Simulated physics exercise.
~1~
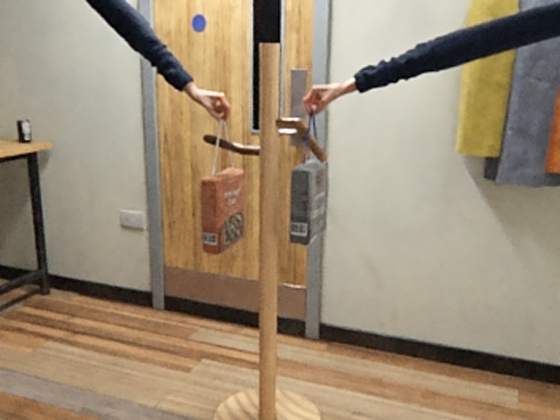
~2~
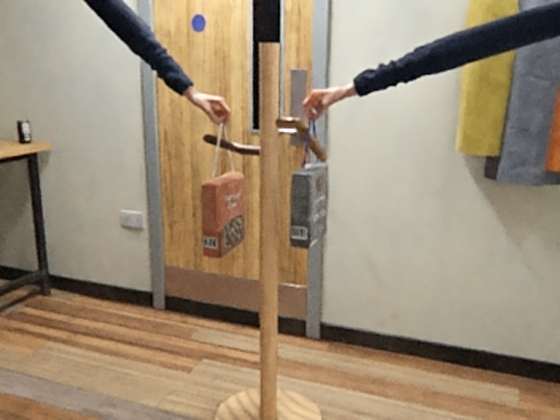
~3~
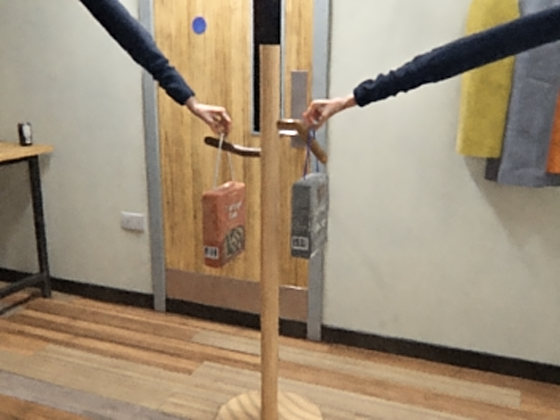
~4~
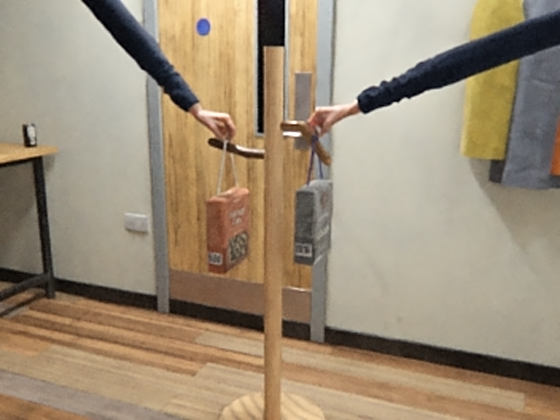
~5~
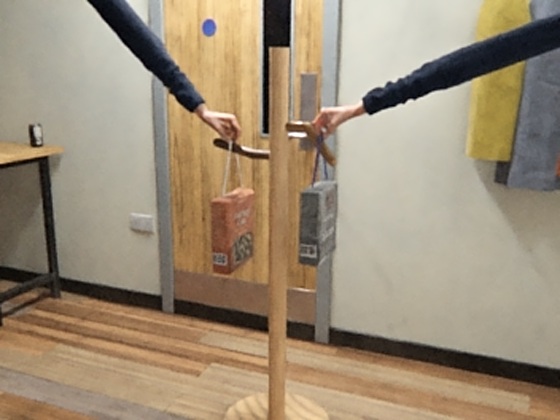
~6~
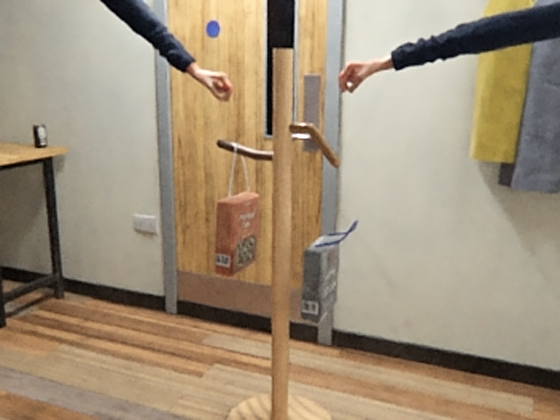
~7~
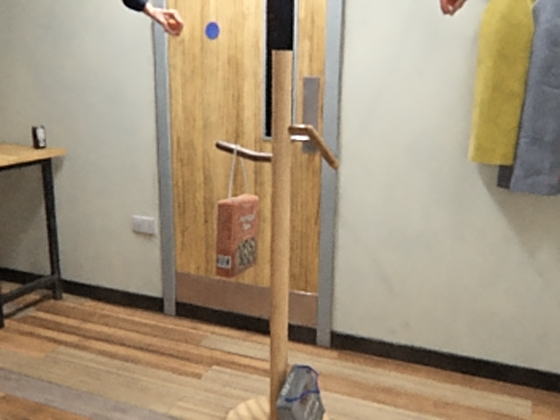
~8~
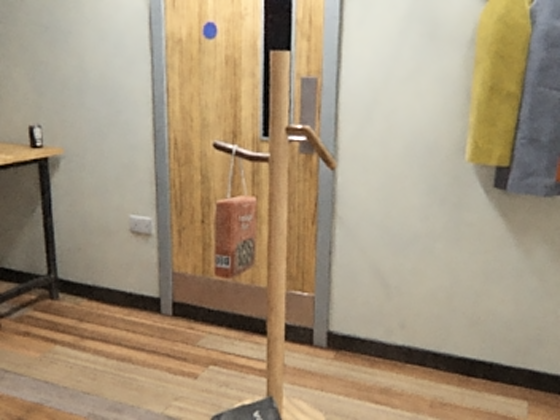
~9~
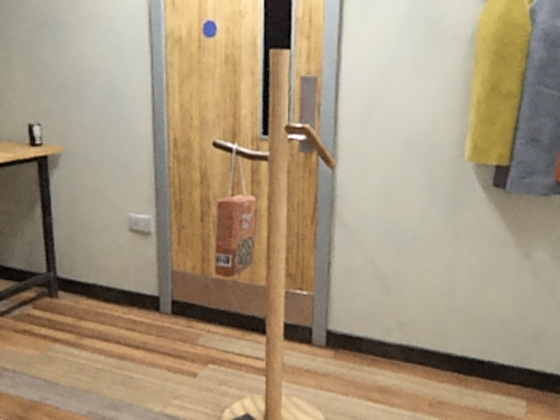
Two hands lowered an orange bag and a grey bag by their loops onto the pegs of a wooden post, then let go and drew back. The orange bag stayed hanging on the left, while the grey one dropped to the floor.
